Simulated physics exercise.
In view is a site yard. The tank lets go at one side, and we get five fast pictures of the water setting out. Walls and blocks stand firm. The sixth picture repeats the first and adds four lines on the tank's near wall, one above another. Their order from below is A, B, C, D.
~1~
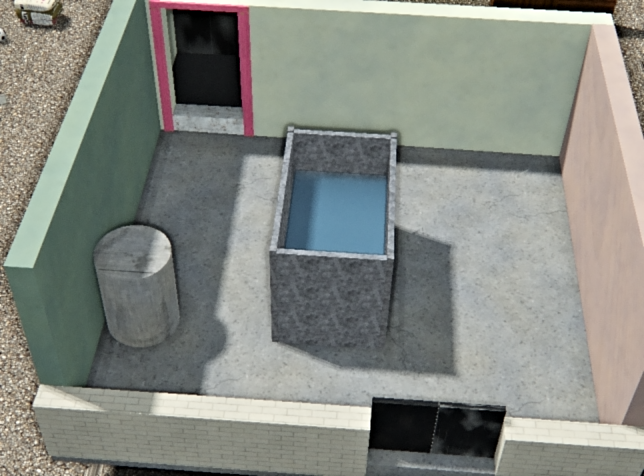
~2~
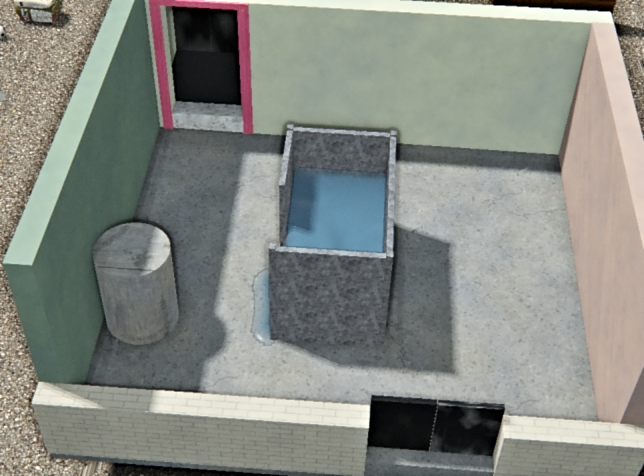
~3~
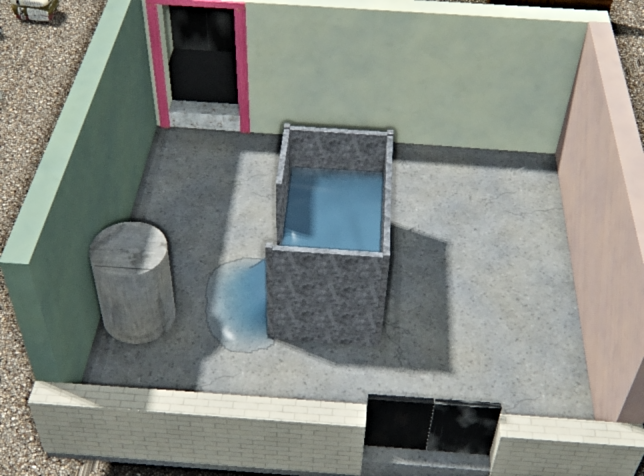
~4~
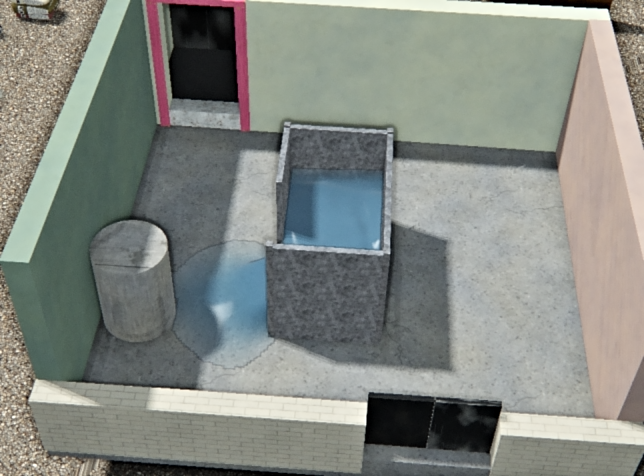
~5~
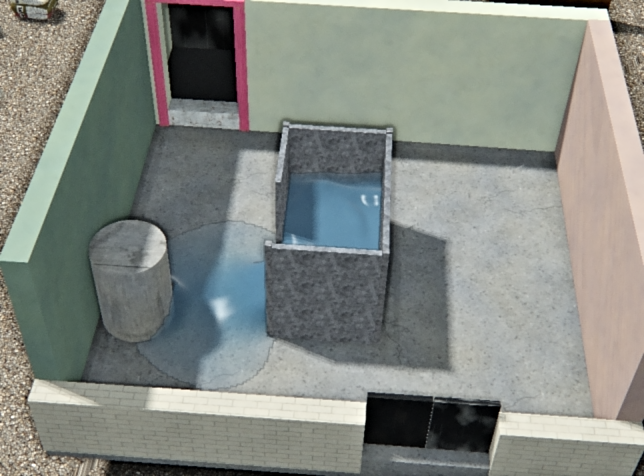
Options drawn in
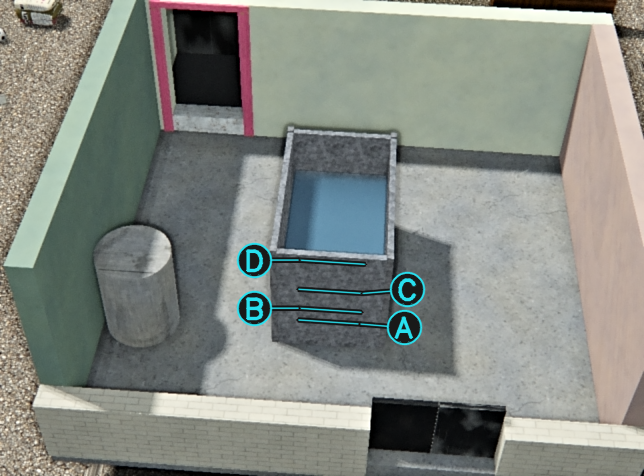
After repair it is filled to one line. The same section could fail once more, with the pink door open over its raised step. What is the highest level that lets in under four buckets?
C will do.
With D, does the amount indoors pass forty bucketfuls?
No, less.
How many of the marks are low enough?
Three of the four.
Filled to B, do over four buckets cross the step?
No.
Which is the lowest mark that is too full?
It is D.
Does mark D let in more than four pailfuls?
Yes.
On the marked copy, A at (329, 321); B at (329, 310); C at (330, 291); D at (331, 262); from the bottom up A, B, C, D.
For mark A, nothing gets over.
For mark B, nothing gets over.
For mark C, a bucket or two gets in.
For mark D, about 12 bucketfuls get in.
